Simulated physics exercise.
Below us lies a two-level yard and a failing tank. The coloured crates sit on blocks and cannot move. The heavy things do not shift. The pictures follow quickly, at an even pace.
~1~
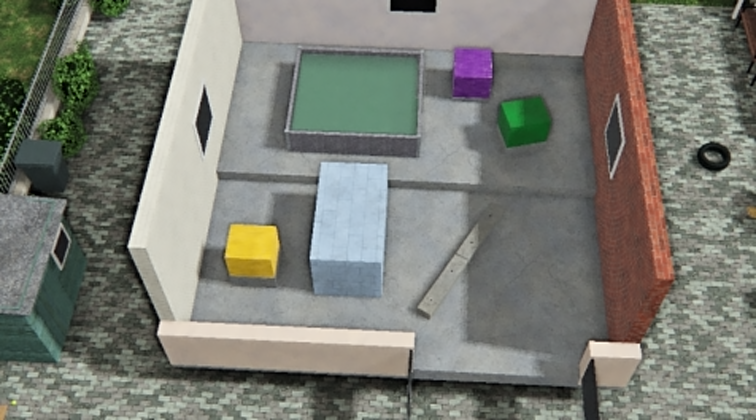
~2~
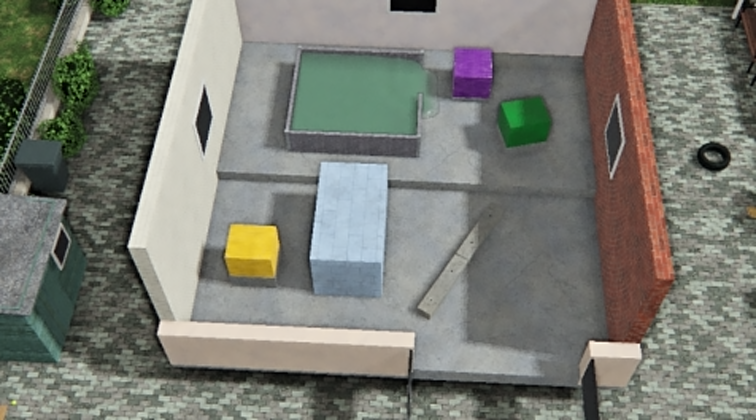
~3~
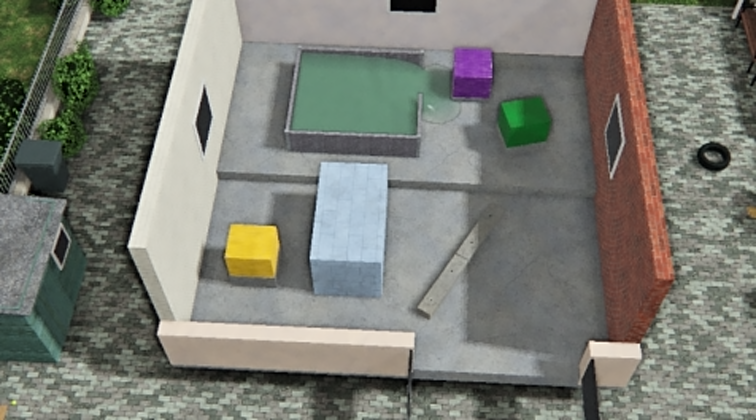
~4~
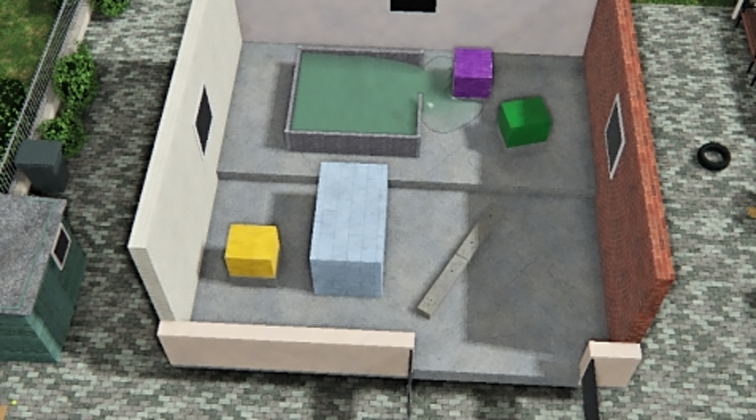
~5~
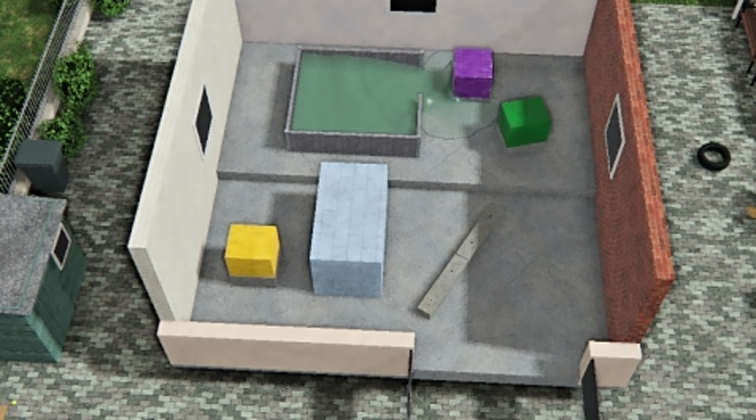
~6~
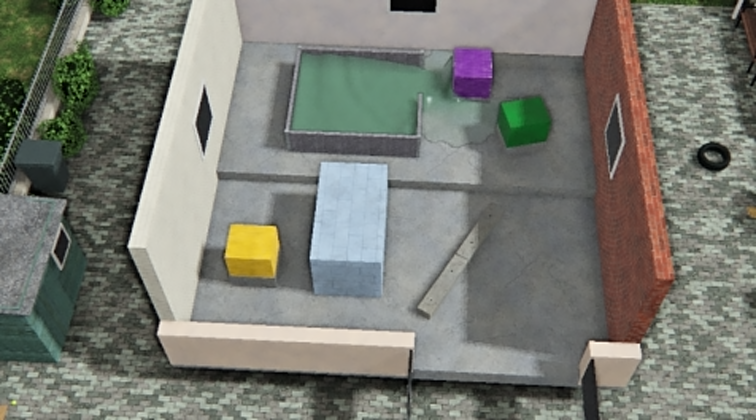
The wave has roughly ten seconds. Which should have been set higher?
In the end: The yellow crate escapes dry; the green crate escapes dry; the purple crate is wetted.
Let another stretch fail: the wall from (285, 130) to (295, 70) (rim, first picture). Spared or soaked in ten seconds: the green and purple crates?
Then: Green crate stays dry; purple crate keeps dry.
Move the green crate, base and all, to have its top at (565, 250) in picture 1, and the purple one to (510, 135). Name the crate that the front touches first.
I say the purple one.
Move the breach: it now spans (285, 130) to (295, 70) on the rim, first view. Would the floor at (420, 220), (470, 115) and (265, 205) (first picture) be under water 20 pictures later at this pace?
In that order: Free of water, dry, wet.
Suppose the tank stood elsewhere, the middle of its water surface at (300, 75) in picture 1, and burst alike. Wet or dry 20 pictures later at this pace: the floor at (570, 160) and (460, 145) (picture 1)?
As listed: Covered, flooded.
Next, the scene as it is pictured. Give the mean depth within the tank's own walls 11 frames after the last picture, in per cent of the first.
Some 66 per cent.
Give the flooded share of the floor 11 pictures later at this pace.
Roughly 30 per cent.
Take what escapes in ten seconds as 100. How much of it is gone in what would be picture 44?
I make it 10 per cent.
A moment on, water covers 10 % of the floor; the yellow crate not reached, the green crate water round its plinth, the purple crate water round its plinth.
Next, water covers 30 % of the floor; the yellow crate not reached, the green crate water round its plinth, the purple crate water round its plinth.
Then, water covers 45 % of the floor; the yellow crate not reached, the green crate water round its plinth, the purple crate water round its plinth.
Later, water covers 70 % of the floor; the yellow crate not reached, the green crate water round its plinth, the purple crate water round its plinth.
In the end, water covers 90 % of the floor; the yellow crate stayed above the water, the green crate stayed above the water, the purple crate was topped.
